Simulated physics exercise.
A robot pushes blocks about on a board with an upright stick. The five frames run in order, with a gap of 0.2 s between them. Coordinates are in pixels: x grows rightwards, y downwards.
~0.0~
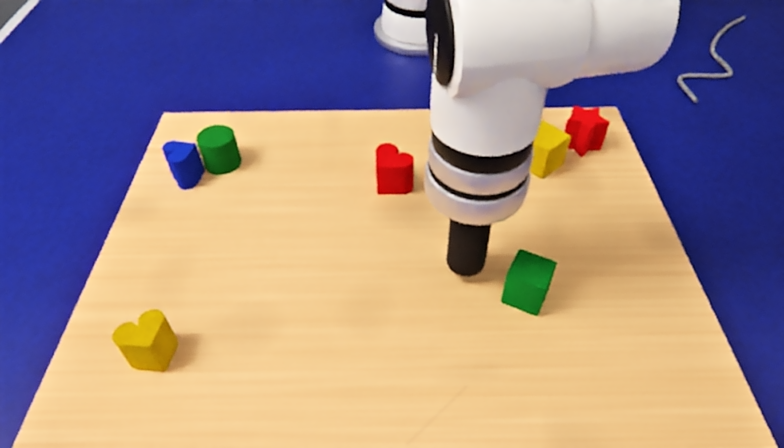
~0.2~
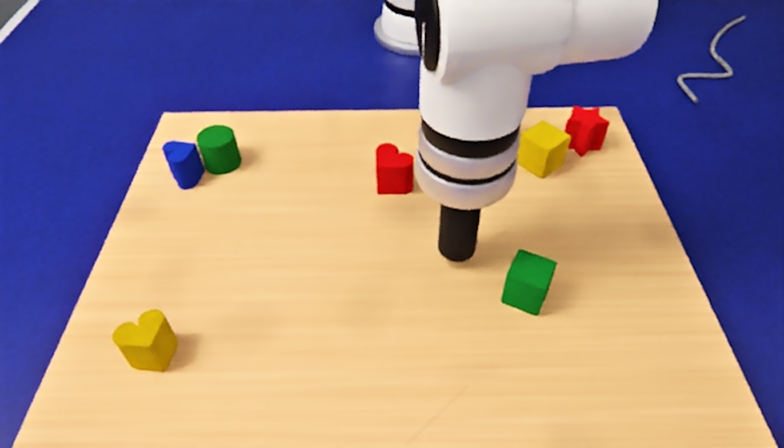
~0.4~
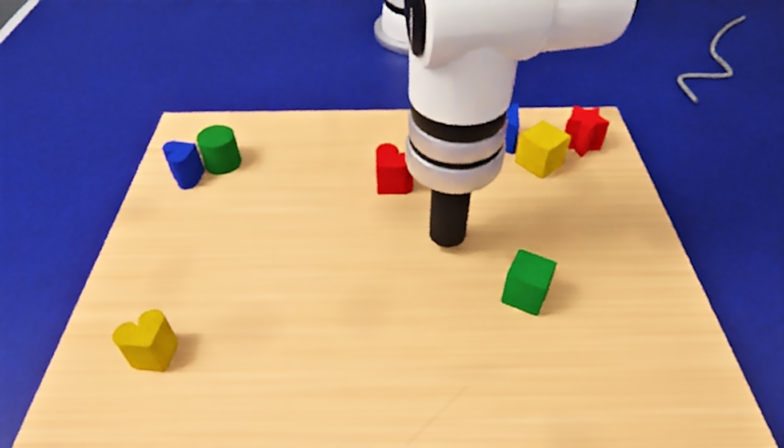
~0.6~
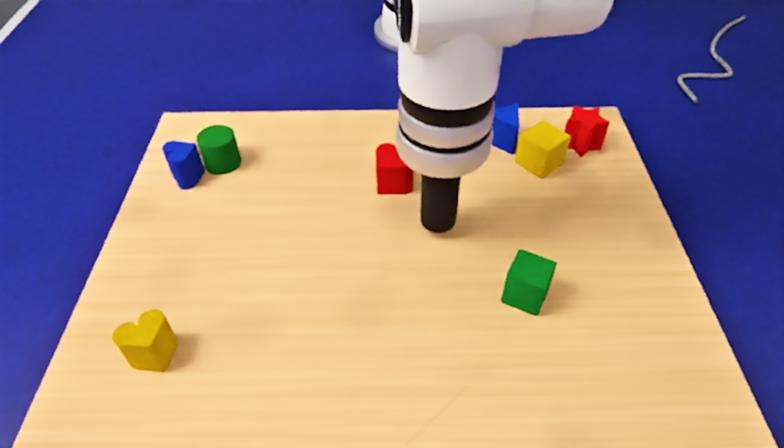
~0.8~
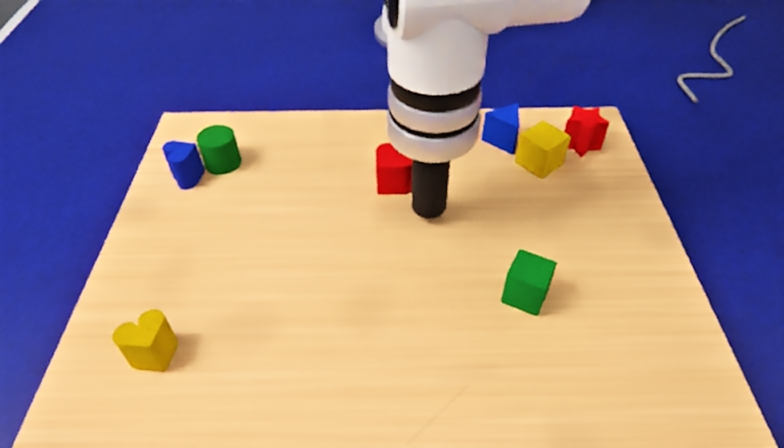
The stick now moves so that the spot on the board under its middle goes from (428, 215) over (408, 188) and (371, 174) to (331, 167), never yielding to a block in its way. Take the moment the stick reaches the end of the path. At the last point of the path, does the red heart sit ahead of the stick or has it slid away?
Ahead of the stick.
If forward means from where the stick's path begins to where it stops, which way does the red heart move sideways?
The red heart is shifted sideways to the left, facing along the path from start to end.
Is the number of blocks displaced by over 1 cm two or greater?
In short: No.
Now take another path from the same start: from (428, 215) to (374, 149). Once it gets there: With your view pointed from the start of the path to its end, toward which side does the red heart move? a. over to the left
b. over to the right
a: Over to the left.
On the path given first. One third of the way, stick (407, 179); red heart (375, 147), turned 20° anticlockwise.
Two thirds of the way, stick (370, 166); red heart (339, 136), turned 45° anticlockwise.
At the end, stick (330, 158); red heart (303, 127), turned 45° anticlockwise.
